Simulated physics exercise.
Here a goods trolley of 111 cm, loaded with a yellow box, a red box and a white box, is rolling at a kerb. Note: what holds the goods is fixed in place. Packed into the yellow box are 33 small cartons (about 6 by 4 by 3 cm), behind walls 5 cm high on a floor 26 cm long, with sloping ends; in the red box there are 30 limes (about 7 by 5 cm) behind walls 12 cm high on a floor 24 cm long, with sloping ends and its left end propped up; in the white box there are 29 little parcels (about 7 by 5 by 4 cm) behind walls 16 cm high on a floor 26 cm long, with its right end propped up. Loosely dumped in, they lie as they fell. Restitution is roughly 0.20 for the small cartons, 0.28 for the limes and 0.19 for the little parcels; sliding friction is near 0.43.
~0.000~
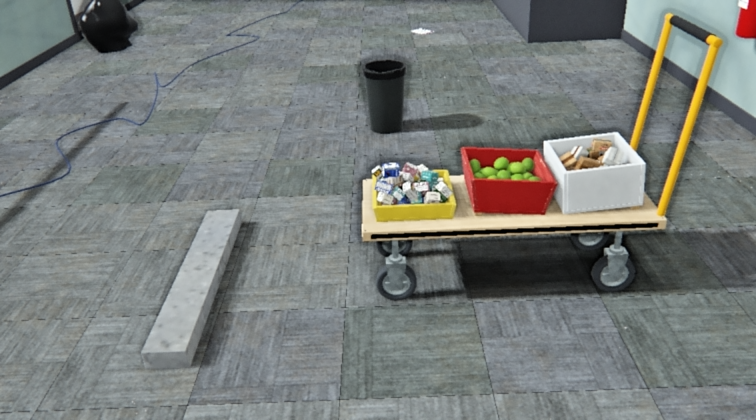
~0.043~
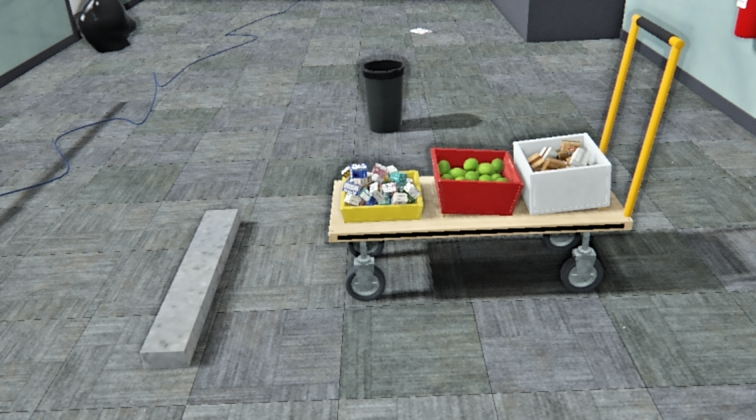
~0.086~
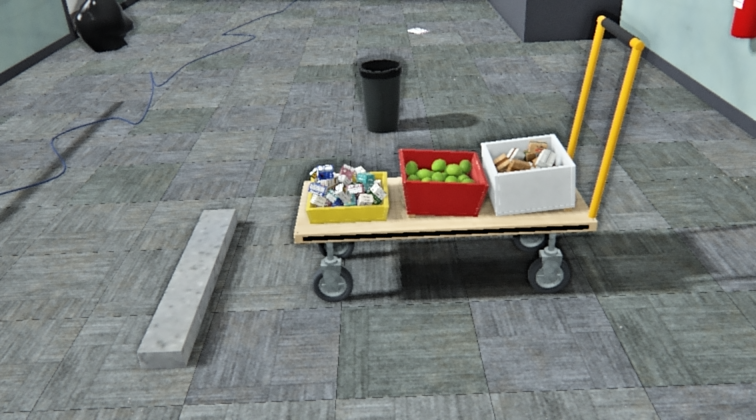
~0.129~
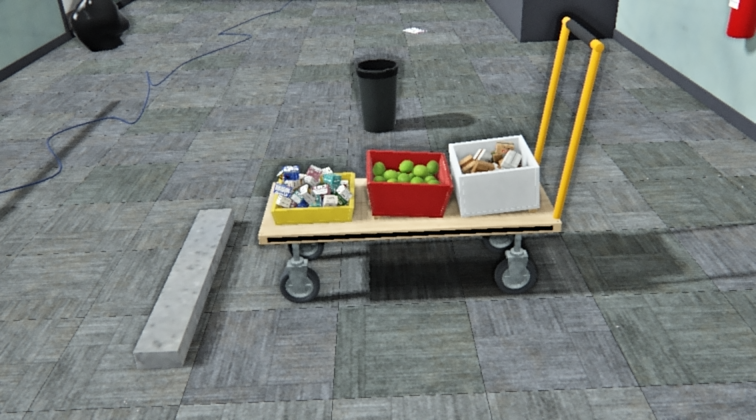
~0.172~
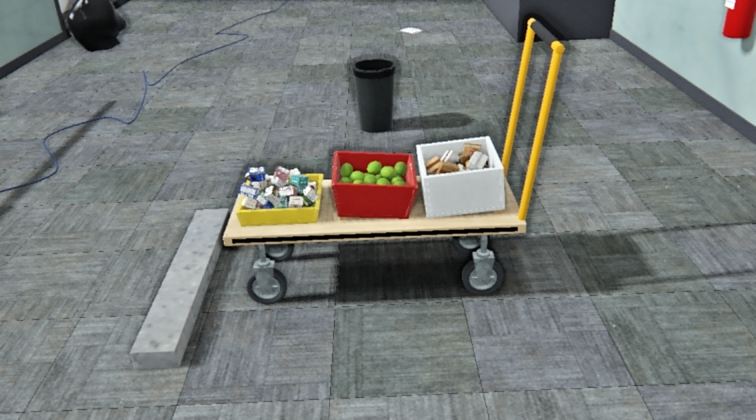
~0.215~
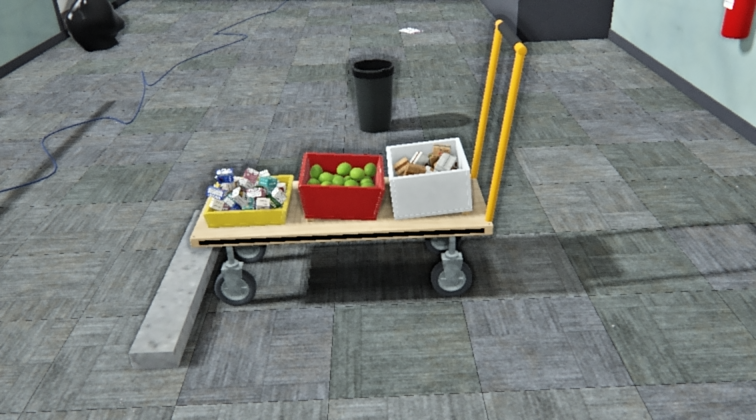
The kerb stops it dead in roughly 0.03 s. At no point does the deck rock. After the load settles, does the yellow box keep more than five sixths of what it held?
I expect the share that escapes to go past a sixth.
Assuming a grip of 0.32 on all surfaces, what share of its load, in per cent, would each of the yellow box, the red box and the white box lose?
In that setup yellow box sheds 40 percent, red box sheds 0 percent, and white box sheds 0 percent.
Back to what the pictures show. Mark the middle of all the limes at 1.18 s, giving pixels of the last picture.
Near (313, 191) in pixels.
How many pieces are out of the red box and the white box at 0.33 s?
Estimate at that time - red box 0, white box 0, give or take.
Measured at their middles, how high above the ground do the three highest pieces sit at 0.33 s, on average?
About 60 cm up, on average.
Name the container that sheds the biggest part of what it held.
It's the yellow box.
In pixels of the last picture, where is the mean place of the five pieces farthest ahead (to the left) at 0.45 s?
Around (89, 210) in pixels.
After 0.23 s, contact.
After 0.33 s, yellow box 25 in, 8 out, red box 30 in, 0 out and white box 29 in, 0 out.
After 0.45 s, yellow box 21 in, 12 out, red box 30 in, 0 out and white box 27 in, 2 out.
After 0.68 s, yellow box 17 in, 16 out, red box 30 in, 0 out and white box 26 in, 3 out.
Outcome (at 1.18 s), yellow box 17 in, 16 out, red box 30 in, 0 out and white box 26 in, 3 out. Asked share, 16 of 33, 48 per cent.
